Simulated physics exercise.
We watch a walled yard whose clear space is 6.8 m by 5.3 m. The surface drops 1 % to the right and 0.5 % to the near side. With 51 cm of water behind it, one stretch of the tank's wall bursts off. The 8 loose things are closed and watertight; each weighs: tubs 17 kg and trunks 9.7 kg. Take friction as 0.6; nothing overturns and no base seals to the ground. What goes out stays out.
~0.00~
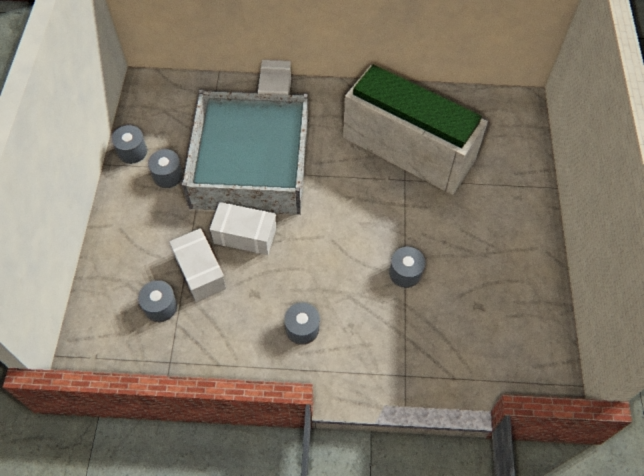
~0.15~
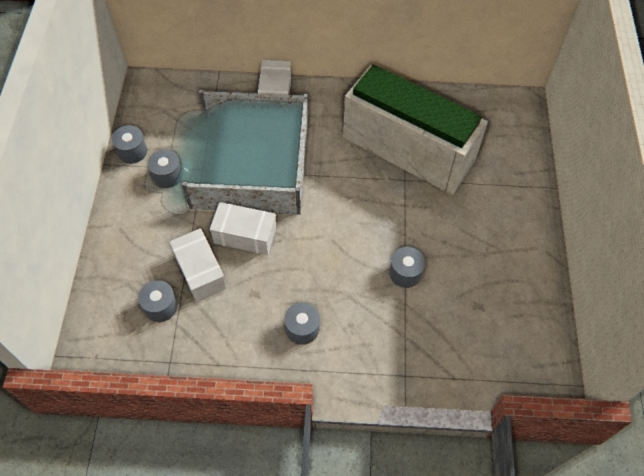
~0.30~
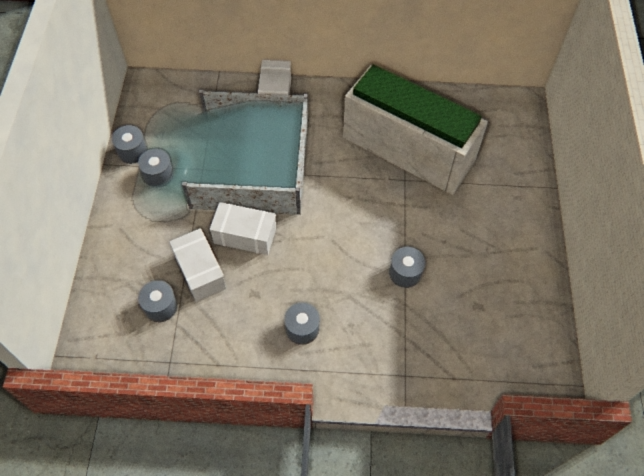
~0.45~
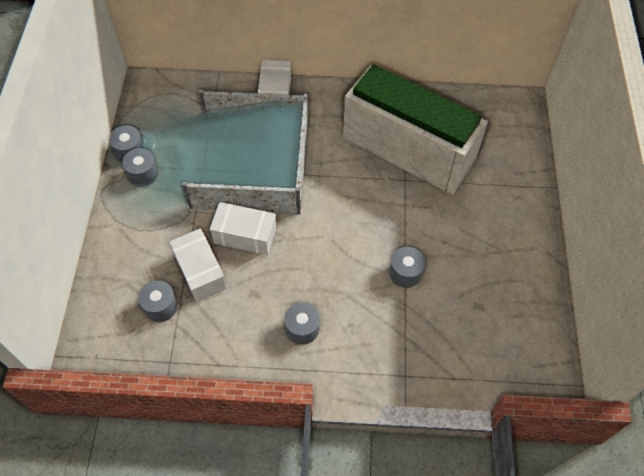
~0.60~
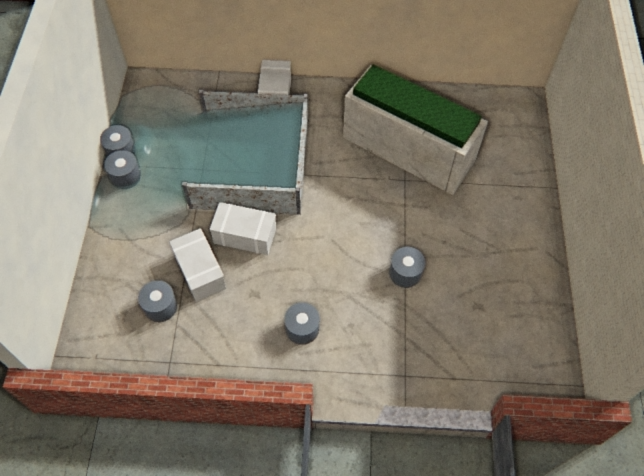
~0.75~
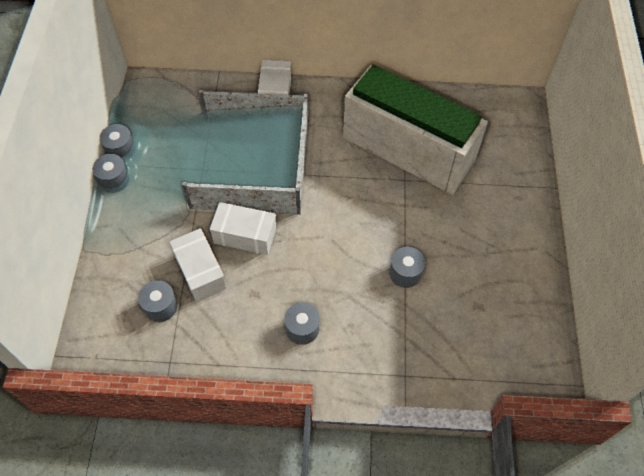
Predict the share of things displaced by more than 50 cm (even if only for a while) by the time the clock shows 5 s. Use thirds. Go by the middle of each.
That comes to between one and two thirds.
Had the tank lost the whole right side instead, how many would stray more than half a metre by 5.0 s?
In that case 1 of them.
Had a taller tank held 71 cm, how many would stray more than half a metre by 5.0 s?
Then 5.
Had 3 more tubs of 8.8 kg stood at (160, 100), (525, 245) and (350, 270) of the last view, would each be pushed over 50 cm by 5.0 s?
In turn: Past it, less, short of it.
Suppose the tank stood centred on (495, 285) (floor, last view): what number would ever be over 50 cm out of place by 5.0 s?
Then 5.
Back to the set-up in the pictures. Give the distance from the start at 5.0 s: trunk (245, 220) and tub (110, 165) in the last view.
In turn: 0 cm, 250 cm.
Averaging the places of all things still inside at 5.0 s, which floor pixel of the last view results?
At about (286, 241).
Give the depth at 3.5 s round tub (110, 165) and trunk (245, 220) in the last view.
Roughly 8 and 1 cm.
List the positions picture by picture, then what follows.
A tub at (163, 162), on the bottom; a tub at (127, 138) rests on the ground; 2.4 m2 under water; 0 of 8 have shifted, in the first picture.
A tub at (163, 162) rests on the ground; a tub at (127, 138) rests on the ground; 3.2 m2 under water; 0 of 8 have shifted, in the second picture.
A tub at (154, 161) rests on the ground, 14 cm from its start; a tub at (127, 138), on the bottom; water covers 3.9 m2; 1 of 8 have shifted, in the third picture.
A tub at (138, 161) rests on the ground, 36 cm from its start; a tub at (124, 138) rests on the ground, 4 cm from its start; water covers 4.9 m2; 1 of 8 have shifted, in the fourth picture.
A tub at (120, 163) rests on the ground, 61 cm from its start; a tub at (115, 137) rests on the ground, 18 cm from its start; water covers 5.7 m2; 2 of 8 have shifted, in the fifth picture.
A tub at (108, 167), on the bottom, 78 cm from its start; a tub at (115, 136), on the bottom, 18 cm from its start; 6.3 m2 under water; 2 of 8 have shifted, in the sixth picture.
After 1.1 s 1 of 8 are over 50 cm from their spots; 2 afloat.
After 2.2 s 2 of 8 are over 50 cm from their spots; 1 afloat.
After 3.5 s 3 of 8 are over 50 cm from their spots; 1 afloat.
After 5.0 s 5 of 8 are over 50 cm from their spots, and 5 have been at some point; 0 afloat.
